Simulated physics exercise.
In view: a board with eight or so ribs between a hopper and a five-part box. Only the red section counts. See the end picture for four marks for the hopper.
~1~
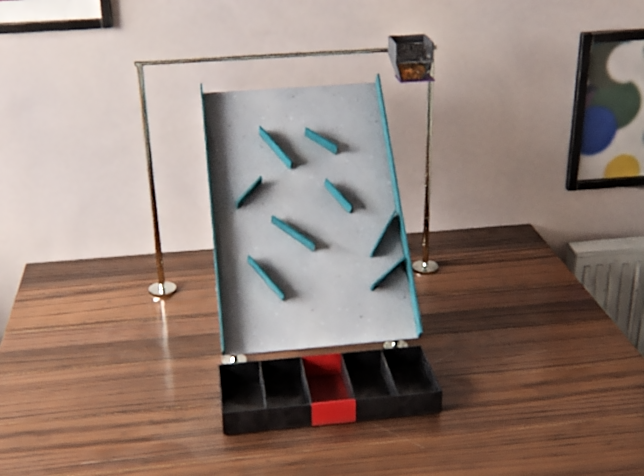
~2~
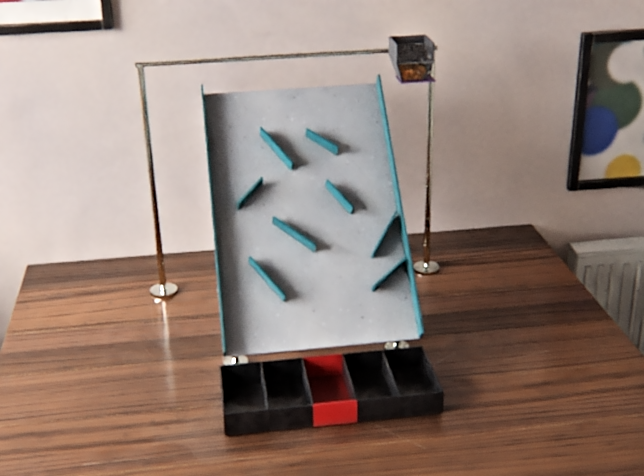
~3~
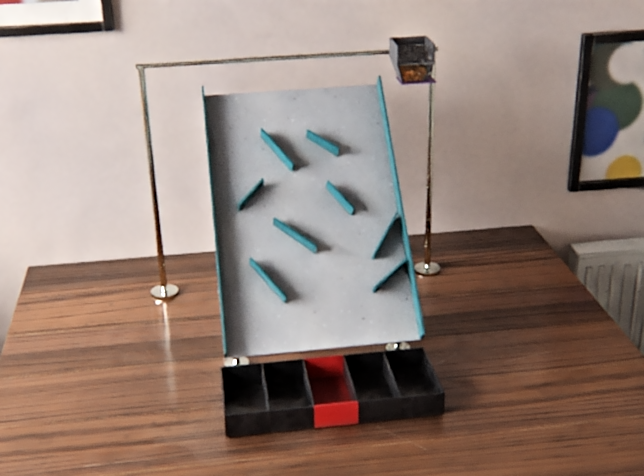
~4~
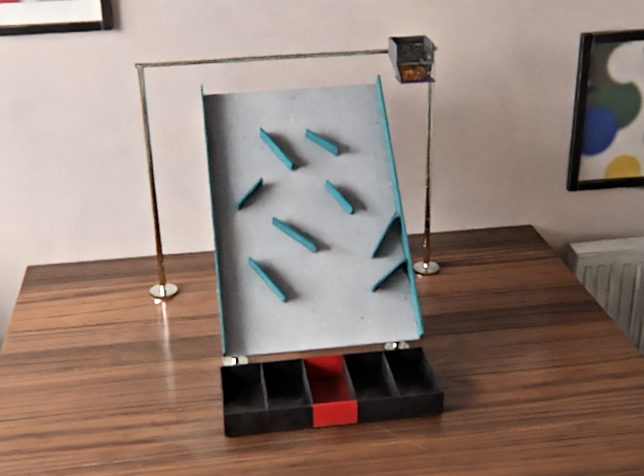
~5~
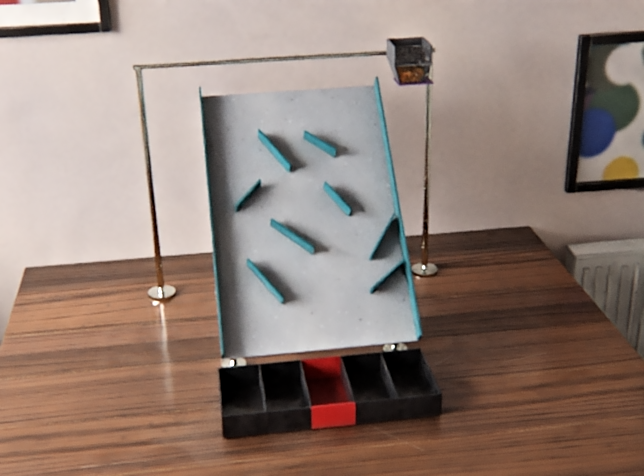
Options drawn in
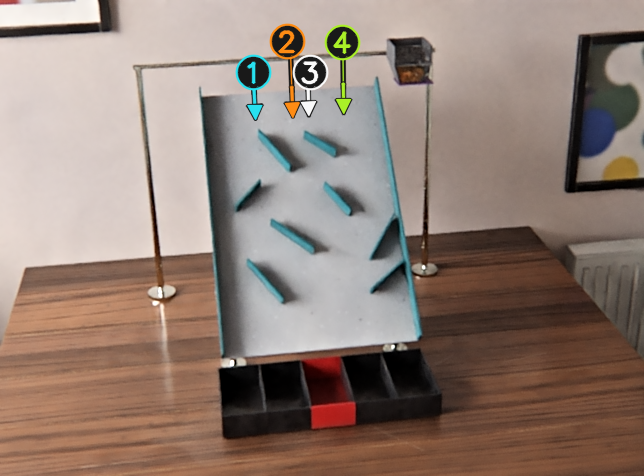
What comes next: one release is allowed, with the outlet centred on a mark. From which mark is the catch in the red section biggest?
Best: 4.
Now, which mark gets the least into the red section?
Mark 1.
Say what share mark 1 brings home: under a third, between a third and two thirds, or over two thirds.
Under a third.
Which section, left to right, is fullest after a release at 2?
The fourth.
On the marked copy, mark 1 meets the board at (255, 114); mark 2 meets the board at (292, 112); mark 3 meets the board at (308, 110); mark 4 meets the board at (343, 108).
With 1, none in the red section, most in other sections, a small part outside the box.
With 2, about a quarter in the red section, about half in other sections, about a quarter outside the box.
With 3, about half in the red section, about half in other sections, a stray few held on the board, a stray few outside the box.
With 4, about two thirds in the red section, about a third in other sections, a stray few held on the board, a stray few outside the box.
